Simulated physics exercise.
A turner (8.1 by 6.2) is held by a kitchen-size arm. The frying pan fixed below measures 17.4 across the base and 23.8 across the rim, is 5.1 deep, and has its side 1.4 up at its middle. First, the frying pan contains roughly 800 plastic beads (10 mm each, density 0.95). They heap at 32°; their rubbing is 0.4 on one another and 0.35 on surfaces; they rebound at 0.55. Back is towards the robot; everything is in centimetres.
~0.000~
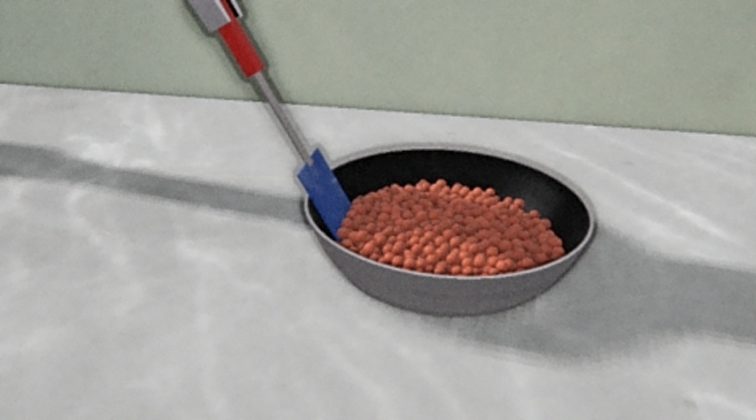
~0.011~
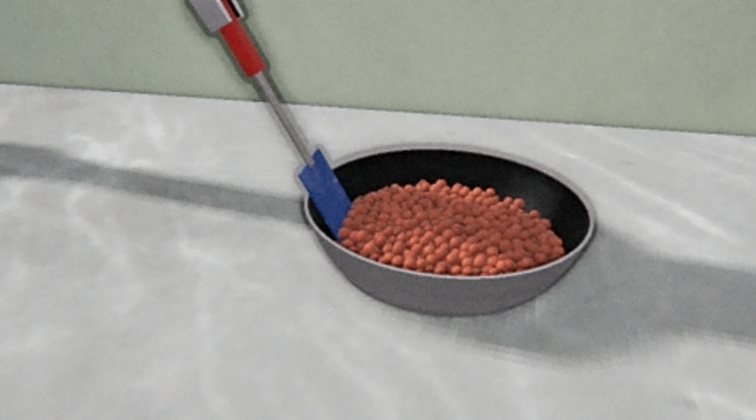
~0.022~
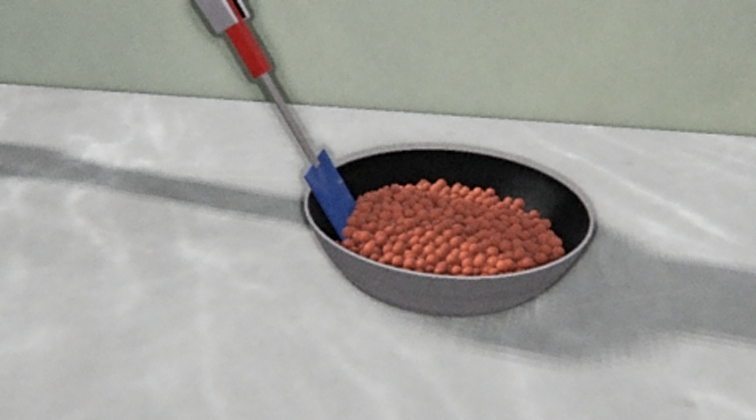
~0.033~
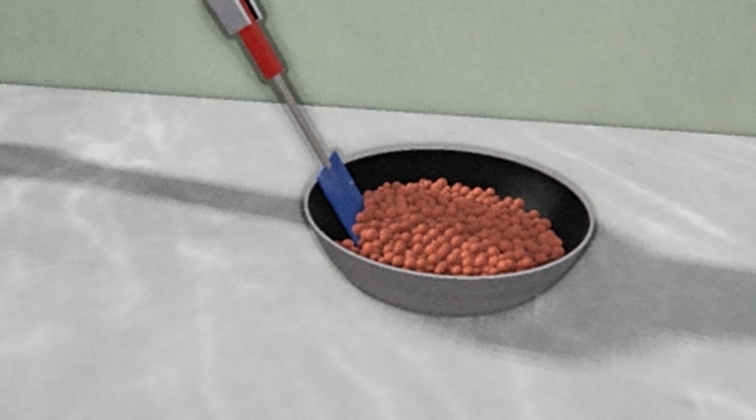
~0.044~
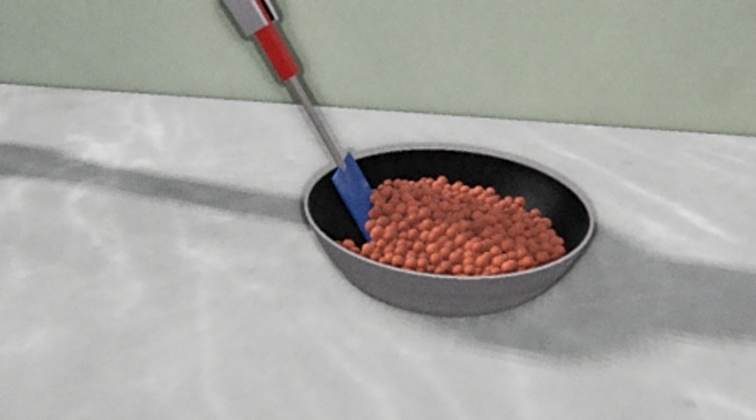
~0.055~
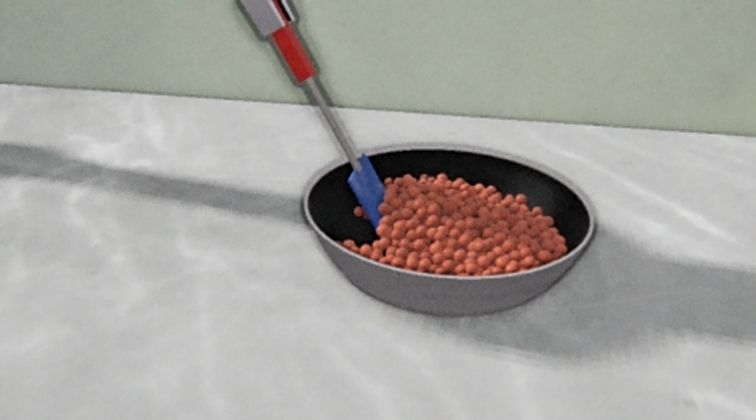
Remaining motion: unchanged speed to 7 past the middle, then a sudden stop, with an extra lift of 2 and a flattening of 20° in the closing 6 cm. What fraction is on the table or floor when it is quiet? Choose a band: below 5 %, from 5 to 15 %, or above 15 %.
From 5 to 15 %.
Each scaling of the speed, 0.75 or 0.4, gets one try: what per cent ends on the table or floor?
Roughly 5 per cent on the first try and 0 per cent on the second.
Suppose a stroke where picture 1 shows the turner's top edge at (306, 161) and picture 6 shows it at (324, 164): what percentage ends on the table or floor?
Off the vessel, on the table or floor: Some 0 percent.
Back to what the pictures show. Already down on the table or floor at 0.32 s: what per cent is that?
Some 8 per cent of the load.
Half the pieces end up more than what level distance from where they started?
Roughly 2 centimetres.
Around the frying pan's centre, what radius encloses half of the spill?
About 28 cm out from the centre.
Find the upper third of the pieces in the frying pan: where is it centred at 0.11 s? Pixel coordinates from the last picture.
It is centred at about (480, 217).
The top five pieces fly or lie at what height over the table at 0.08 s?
Roughly 6 centimetres.
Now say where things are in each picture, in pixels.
In the first picture, the turner top edge at (308, 160), sloping 61°; upper third of the load around (438, 227), from x 335 to 560, top at y 185; 796 in the frying pan.
In the second picture, the turner top edge at (309, 161), sloping 61°; upper third of the load around (437, 227), from x 335 to 560, top at y 185.
In the third picture, the turner top edge at (314, 162), sloping 61°; upper third of the load around (437, 226), from x 335 to 560, top at y 185.
In the fourth picture, the turner top edge at (326, 163), sloping 61°; upper third of the load around (434, 225), from x 335 to 560, top at y 185.
In the fifth picture, the turner top edge at (341, 165), sloping 61°; upper third of the load around (436, 221), from x 335 to 560, top at y 180.
In the sixth picture, the turner top edge at (357, 166), sloping 61°; upper third of the load around (440, 219), from x 335 to 560, top at y 180; 796 in the frying pan.
After 0.08 s, sloping 61°, highest piece 7 above the table; 796 in the frying pan.
After 0.11 s, sloping 55°, highest piece 8 above the table; 796 in the frying pan.
After 0.32 s, sloping 41°, highest piece 6 above the table; 716 in the frying pan, 71 on the table or floor, 9 on the blade or in flight.
After 1.37 s, sloping 41°, highest piece 5 above the table; 716 in the frying pan, 80 on the table or floor.
In the end, 716 in the frying pan, 80 on the table or floor. That is 10 % on the table or floor.
